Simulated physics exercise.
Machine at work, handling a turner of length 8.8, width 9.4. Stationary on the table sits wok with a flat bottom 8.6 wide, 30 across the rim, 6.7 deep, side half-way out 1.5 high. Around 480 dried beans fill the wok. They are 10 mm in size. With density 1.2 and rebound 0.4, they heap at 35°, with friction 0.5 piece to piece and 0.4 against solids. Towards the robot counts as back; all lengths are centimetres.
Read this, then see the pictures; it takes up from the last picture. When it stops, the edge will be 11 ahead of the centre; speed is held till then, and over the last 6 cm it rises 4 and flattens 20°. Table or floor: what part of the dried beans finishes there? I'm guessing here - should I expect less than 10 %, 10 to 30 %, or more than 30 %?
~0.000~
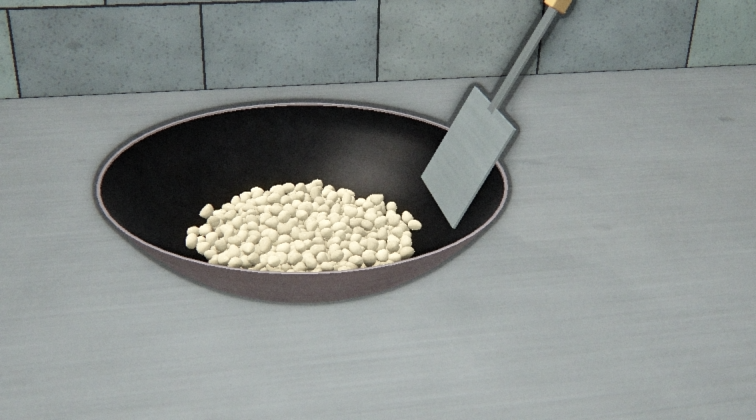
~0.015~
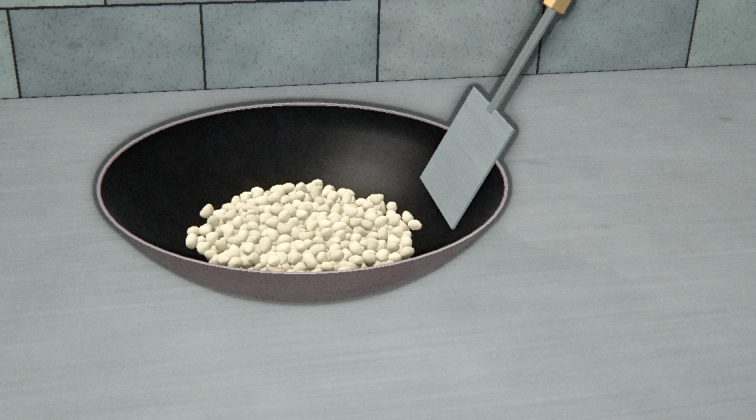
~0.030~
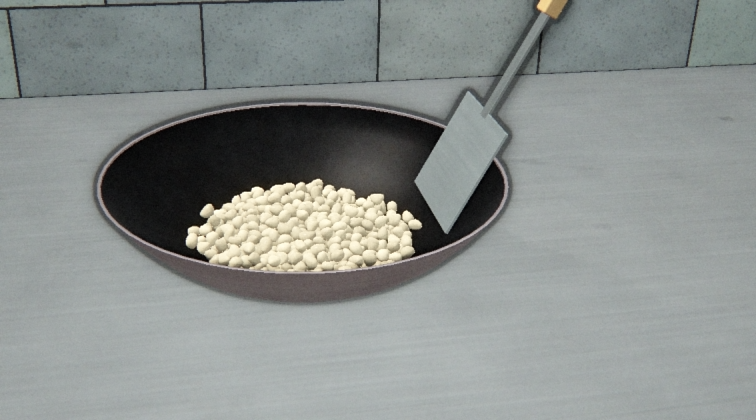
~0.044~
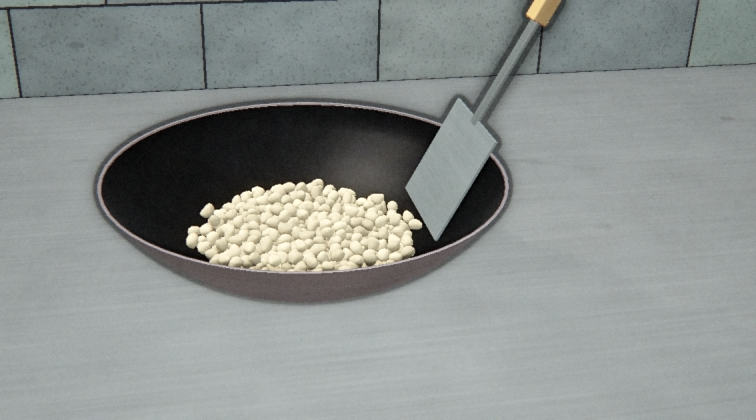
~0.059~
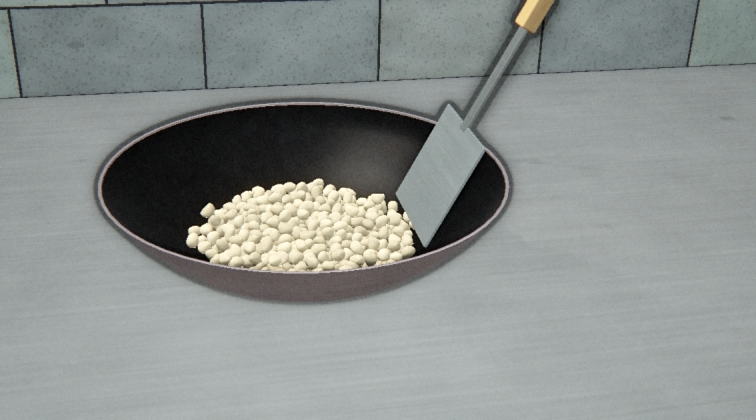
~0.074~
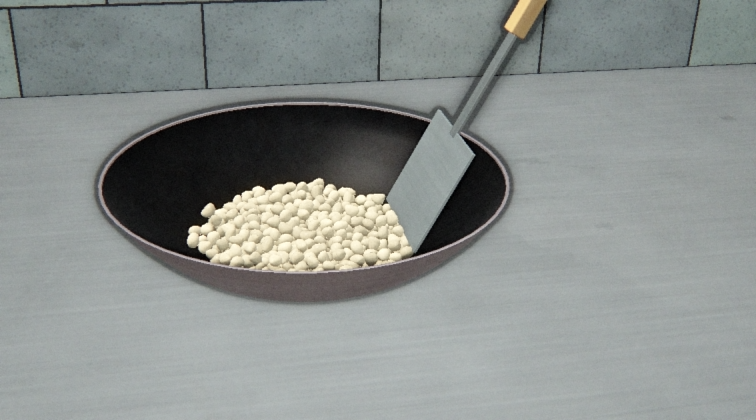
You should expect 10 to 30 %.
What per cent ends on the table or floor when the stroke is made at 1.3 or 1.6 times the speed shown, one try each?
Estimates in order: 25 per cent, 30 per cent.
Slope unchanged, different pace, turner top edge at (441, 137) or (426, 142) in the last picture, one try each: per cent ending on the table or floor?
Respectively, some 30 and 35 per cent.
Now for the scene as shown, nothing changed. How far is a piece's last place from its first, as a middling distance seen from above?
I'd estimate close to 7 centimetres.
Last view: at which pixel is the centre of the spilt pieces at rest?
Near (22, 261) in the last picture.
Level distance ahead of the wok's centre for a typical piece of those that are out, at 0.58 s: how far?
It sits close to 20 cm ahead of the middle.
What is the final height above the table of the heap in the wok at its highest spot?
It reaches roughly 6.0 cm.
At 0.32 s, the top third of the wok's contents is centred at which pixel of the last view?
Roughly pixel (152, 196).
After 0.20 s, sloping 62°, highest piece 6 above the table; 483 in the wok.
After 0.32 s, sloping 57°, highest piece 8 above the table; 481 in the wok, 2 on the blade or in flight.
After 0.58 s, sloping 42°, highest piece 7 above the table; 379 in the wok, 84 on the table or floor, 20 on the blade or in flight.
After 1.63 s, sloping 42°, highest piece 7 above the table; 379 in the wok, 104 on the table or floor.
In the end, 379 in the wok, 104 on the table or floor. That is 22 % on the table or floor.
